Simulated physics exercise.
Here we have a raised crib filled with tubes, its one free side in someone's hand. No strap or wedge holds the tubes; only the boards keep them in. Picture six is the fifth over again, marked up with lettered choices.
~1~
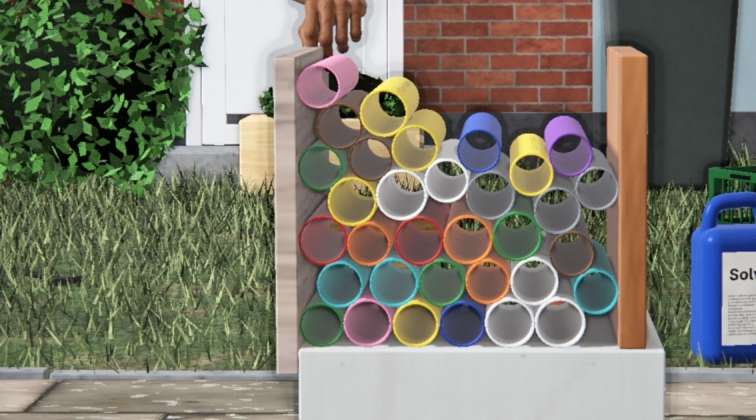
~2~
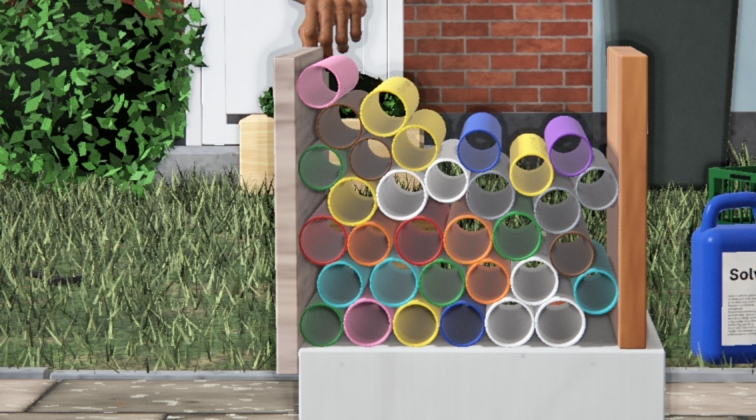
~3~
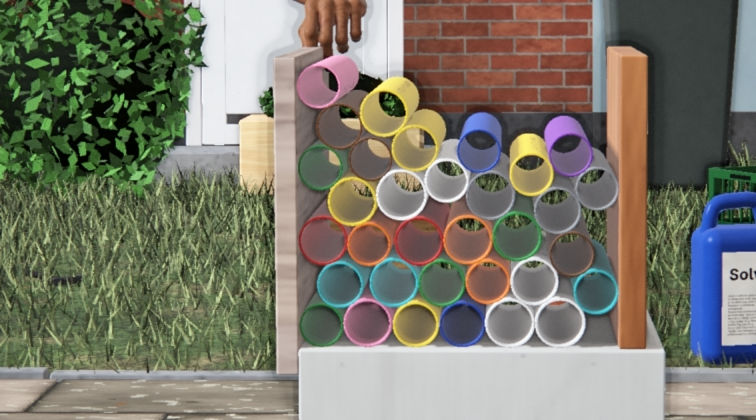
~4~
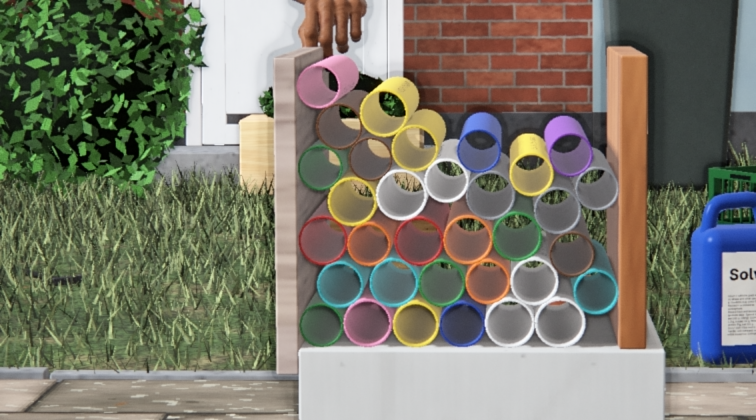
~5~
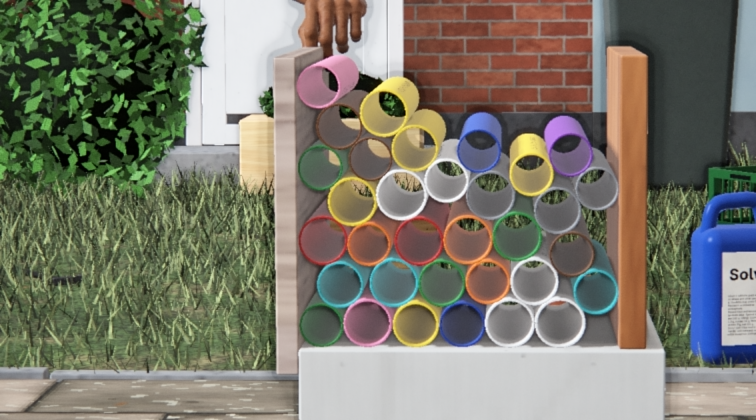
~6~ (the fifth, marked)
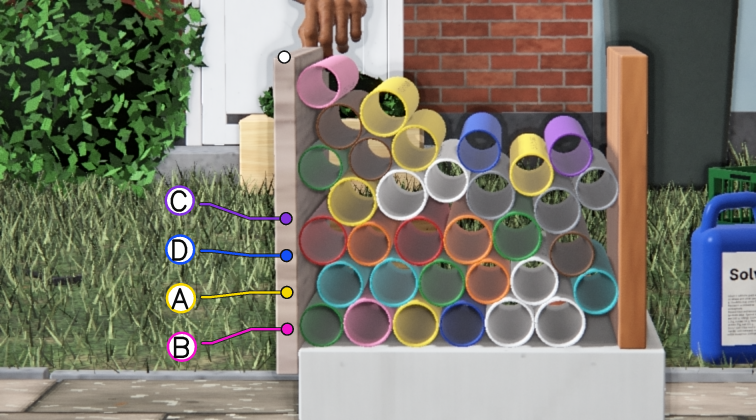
Colorful tubes sit stacked between two upright boards while a hand above them stays still.
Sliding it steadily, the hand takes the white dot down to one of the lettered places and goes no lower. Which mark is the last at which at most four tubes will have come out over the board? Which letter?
It can be let down to D.
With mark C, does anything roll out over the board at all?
At C: Yes.
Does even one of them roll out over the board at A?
Yes.
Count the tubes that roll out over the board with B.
At B the number is seven.
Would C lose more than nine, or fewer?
At C, fewer than nine.
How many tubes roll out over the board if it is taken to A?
With A, seven.
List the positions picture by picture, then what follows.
An orange tube (468, 240); a green tube (321, 168); a brown tube (339, 127), in the first picture.
A brown tube (339, 127); a yellow tube (384, 113), in the second picture.
Side board (304, 198); a green tube (321, 325), in the third picture.
A white tube (560, 323); an orange tube (488, 282), in the fourth picture.
An orange tube (468, 240); a green tube (321, 168); a brown tube (339, 127), in the fifth picture.
On the marked copy, A at (287, 293); B at (287, 329); C at (286, 218); D at (286, 256); the white dot at (284, 57).
Taking D. A third of the way, top of the board (298, 143).
Two thirds of the way, top of the board (299, 241).
When it is over, top of the board (299, 255), three out over the board.
As for the rest, A more than four out over the board; B more than four out over the board; C one out over the board.
